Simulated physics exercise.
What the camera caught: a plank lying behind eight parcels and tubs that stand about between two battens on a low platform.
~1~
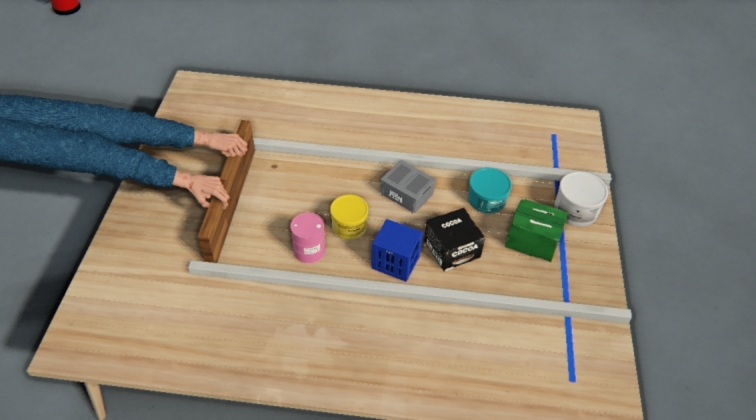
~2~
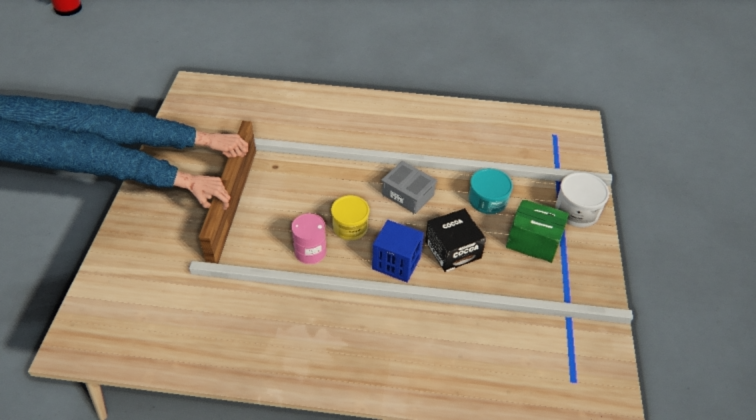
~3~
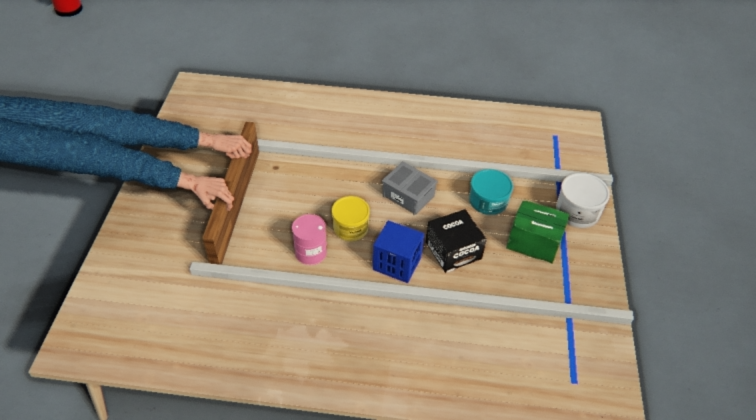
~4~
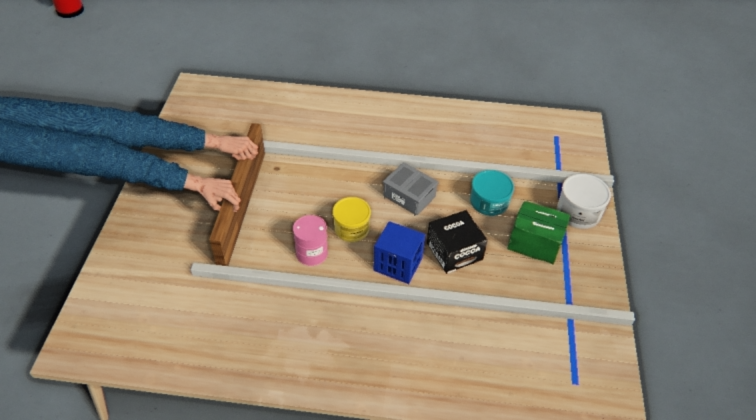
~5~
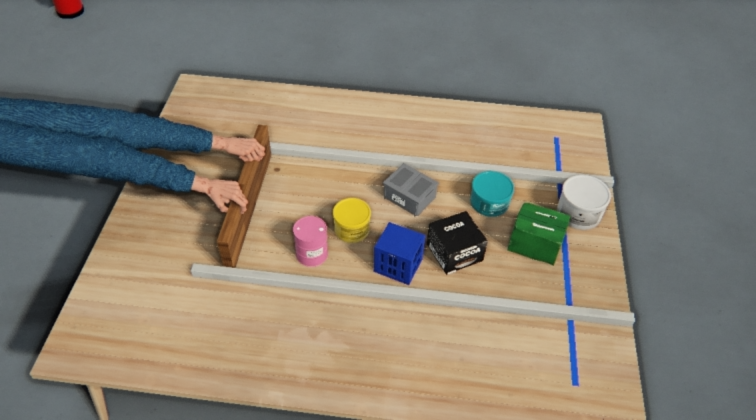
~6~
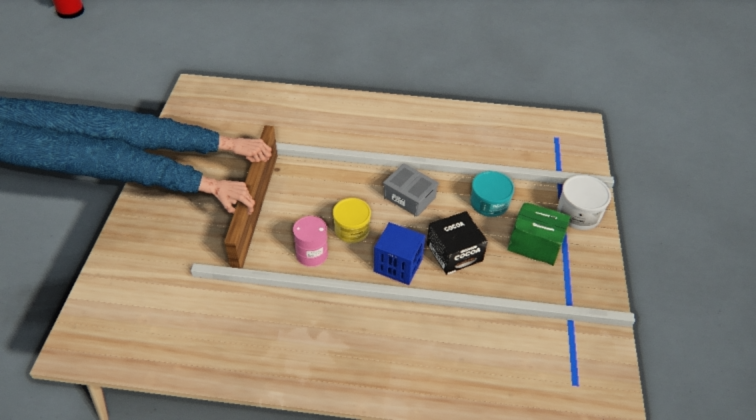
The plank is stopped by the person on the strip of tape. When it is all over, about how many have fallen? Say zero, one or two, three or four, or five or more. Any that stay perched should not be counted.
When it is all over, the number fallen is three or four.
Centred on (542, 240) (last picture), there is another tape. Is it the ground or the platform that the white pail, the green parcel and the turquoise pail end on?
Check: The white pail takes the fall; the green parcel takes the fall; the turquoise pail remains in place.
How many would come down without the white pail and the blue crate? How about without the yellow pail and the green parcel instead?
Result: 2, then 2.
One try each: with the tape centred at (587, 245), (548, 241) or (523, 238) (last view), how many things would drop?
Tallies in the order given: 5, 2, 2.
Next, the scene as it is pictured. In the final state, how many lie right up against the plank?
Looks like 3 of them, all told.
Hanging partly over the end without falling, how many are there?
It's 1.
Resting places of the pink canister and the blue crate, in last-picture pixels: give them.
Final positions: Near (589, 273); near (626, 287).
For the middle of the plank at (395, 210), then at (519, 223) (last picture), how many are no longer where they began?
Counting first: 5, next 8.
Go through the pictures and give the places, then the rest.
In the first picture, white pail (580, 199); green parcel (536, 230); turquoise pail (489, 191); plank (229, 189); tape (562, 240).
In the second picture, green parcel (537, 231); black box (455, 240).
In the third picture, turquoise pail (490, 192); pink canister (310, 240).
In the fourth picture, white pail (583, 202); blue crate (399, 253).
In the fifth picture, green parcel (539, 233); plank (247, 194).
In the sixth picture, white pail (583, 203); green parcel (539, 234); turquoise pail (492, 194); plank (254, 195); tape (565, 243).
A little later, none off yet; white pail at rest near (583, 203); green parcel at rest near (539, 234); turquoise pail at rest near (492, 194).
Next, none off yet; white pail at rest near (583, 203); green parcel shifted a little near (566, 236); turquoise pail shifted about its own width near (526, 197).
When it is over, the number that fall off is three or four; down, black box, turquoise pail, green parcel and white pail.
